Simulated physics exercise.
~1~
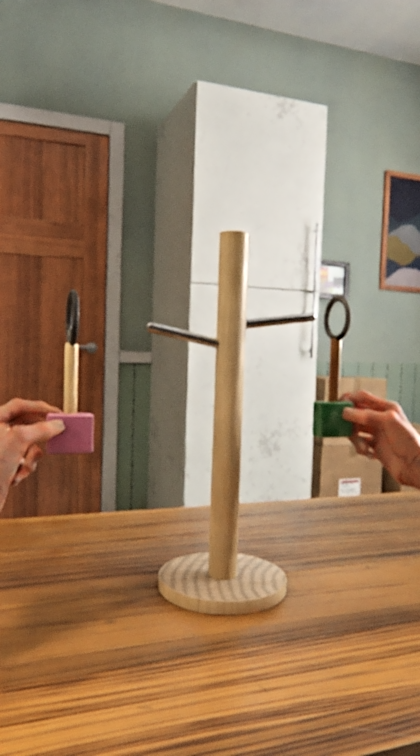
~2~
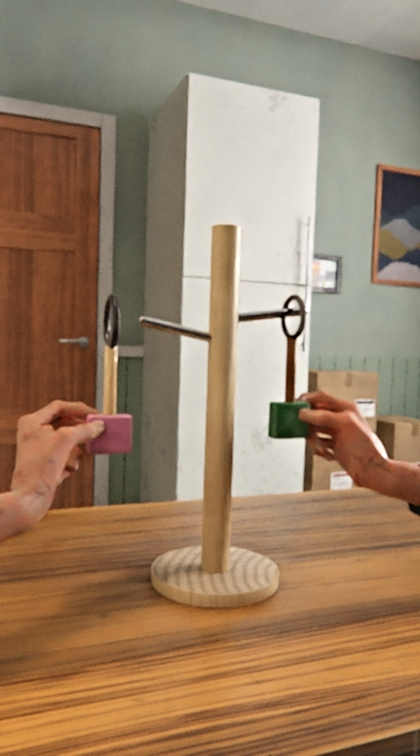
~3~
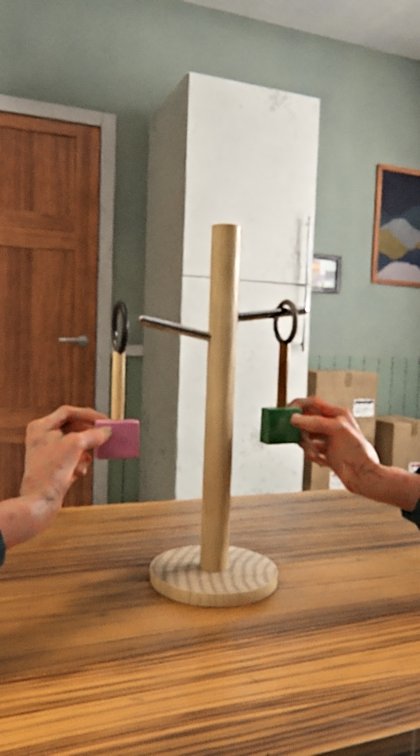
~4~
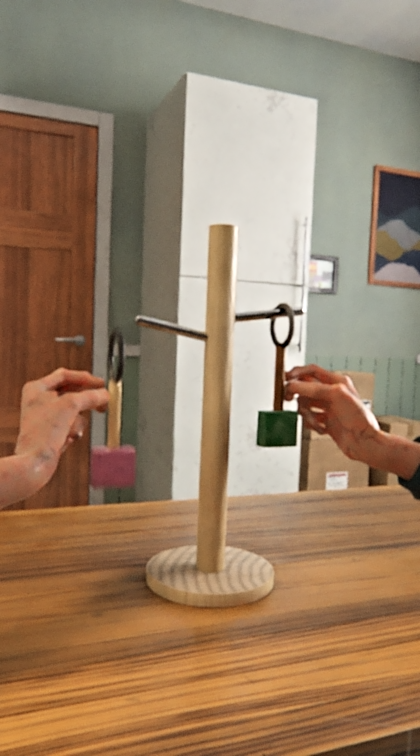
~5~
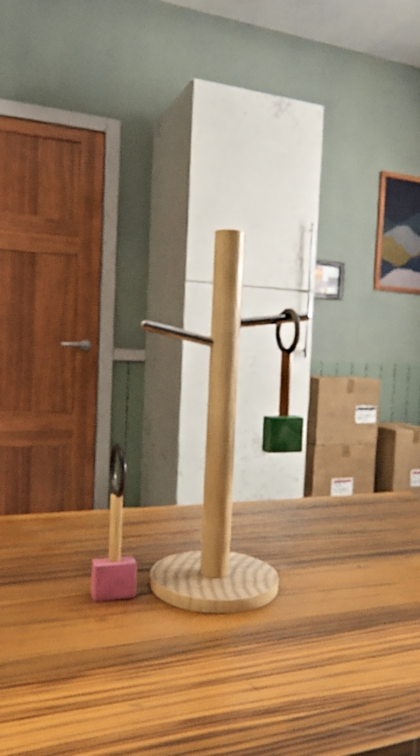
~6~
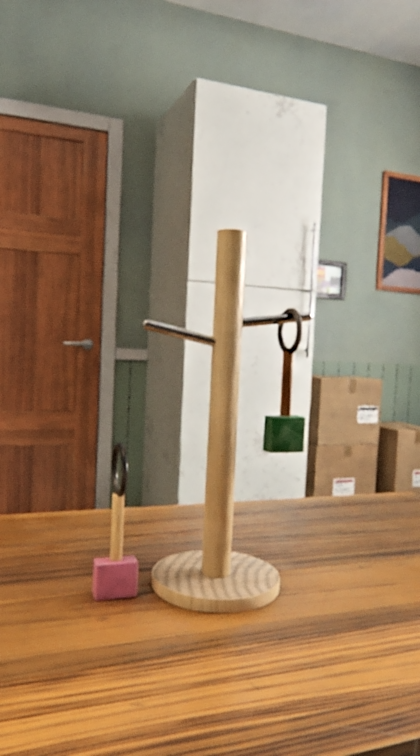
A wooden post with a thin dark peg on each side stands on a striped wooden table, seen from the front by a slightly swaying camera. Behind it are a green wall, a brown door, a tall white cabinet and stacked cardboard boxes. Two hands bring in ringed objects on short handles, a pink block at left and a green one at right. Both move inward, and the green one's ring goes over the right peg. The hands let go and withdraw. The green piece stays hanging, while the pink one drops and ends upright on the table beside the stand's round base.
